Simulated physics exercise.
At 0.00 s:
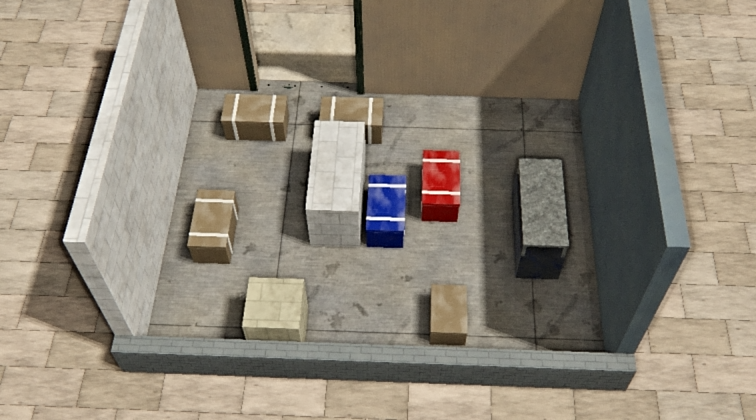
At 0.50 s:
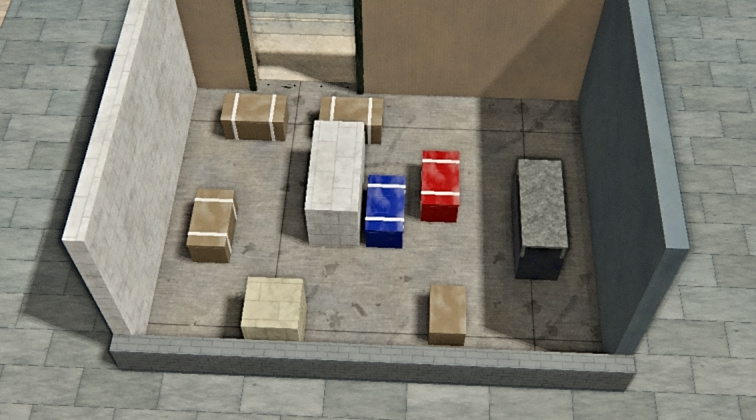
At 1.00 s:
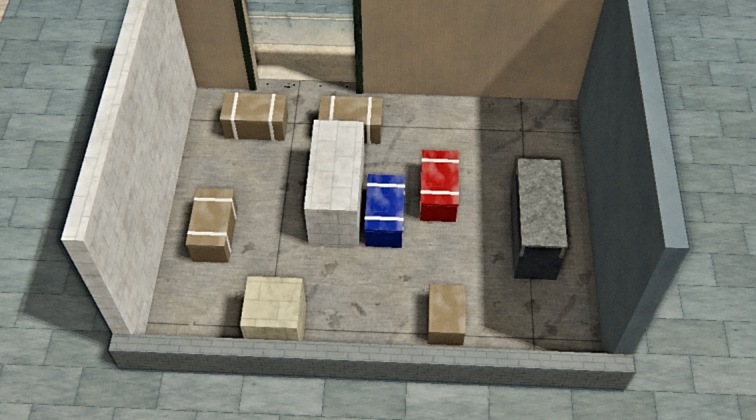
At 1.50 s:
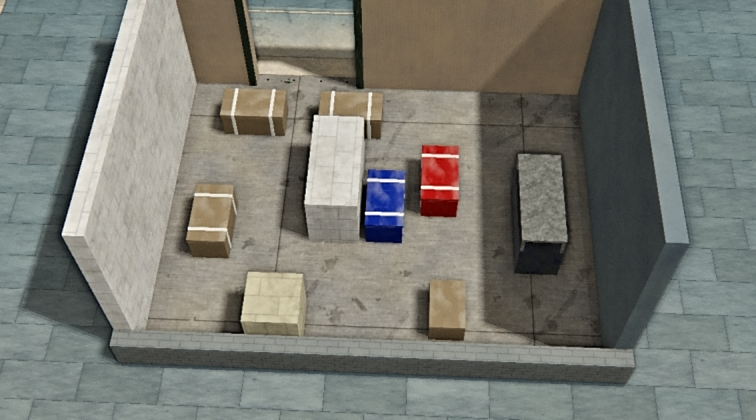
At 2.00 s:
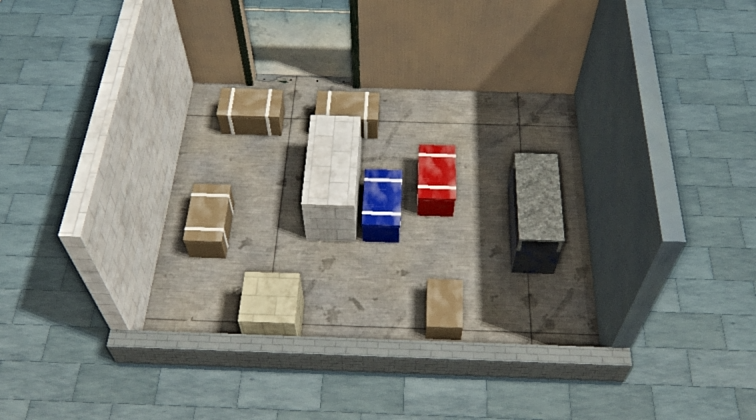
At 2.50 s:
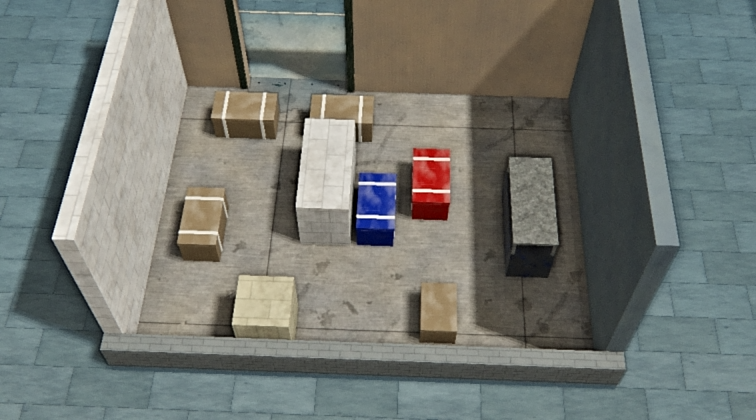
The blue and red trunks stayed put among the tan boxes inside the walled room, while the paving outside turned from sandy to blue-grey and the view shifted very slightly near the end.
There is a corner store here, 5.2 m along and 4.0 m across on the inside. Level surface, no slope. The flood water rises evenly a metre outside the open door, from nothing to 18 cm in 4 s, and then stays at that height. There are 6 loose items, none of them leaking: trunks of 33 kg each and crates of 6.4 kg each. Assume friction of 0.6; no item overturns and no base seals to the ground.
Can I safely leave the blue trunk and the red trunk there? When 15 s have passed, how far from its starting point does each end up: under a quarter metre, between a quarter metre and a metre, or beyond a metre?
The blue trunk ends up under a quarter metre away, the red trunk ends up under a quarter metre away.
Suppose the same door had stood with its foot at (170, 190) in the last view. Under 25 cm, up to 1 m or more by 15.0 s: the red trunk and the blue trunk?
The red trunk remains where it was, while the blue trunk remains where it was.
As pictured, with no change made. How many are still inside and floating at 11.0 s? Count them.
I get 2.
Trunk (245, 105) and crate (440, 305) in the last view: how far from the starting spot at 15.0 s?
Shifts: 40 cm / 140 cm.
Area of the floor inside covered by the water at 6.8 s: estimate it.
Roughly 11.0 m2 of it is wet.
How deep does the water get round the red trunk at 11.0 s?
3 cm or so.
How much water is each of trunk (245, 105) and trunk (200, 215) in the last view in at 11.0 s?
I'd estimate 12 cm for the first and 11 cm for the second.
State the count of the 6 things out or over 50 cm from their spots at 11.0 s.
I make it 2.
After 3.5 s the blue trunk is near (377, 200), 0.0 m from its start, aground; the red trunk is near (431, 175), 0.0 m from its start, aground; 0 afloat.
After 6.8 s the blue trunk is near (377, 200), 0.0 m from its start, aground; the red trunk is near (431, 175), 0.0 m from its start, aground; 0 afloat.
After 11.0 s the blue trunk is near (377, 200), 0.0 m from its start, aground; the red trunk is near (431, 175), 0.0 m from its start, aground; 2 afloat.
After 15.0 s the blue trunk is near (377, 200), 0.0 m from its start, aground; the red trunk is near (431, 175), 0.0 m from its start, aground; 3 afloat.
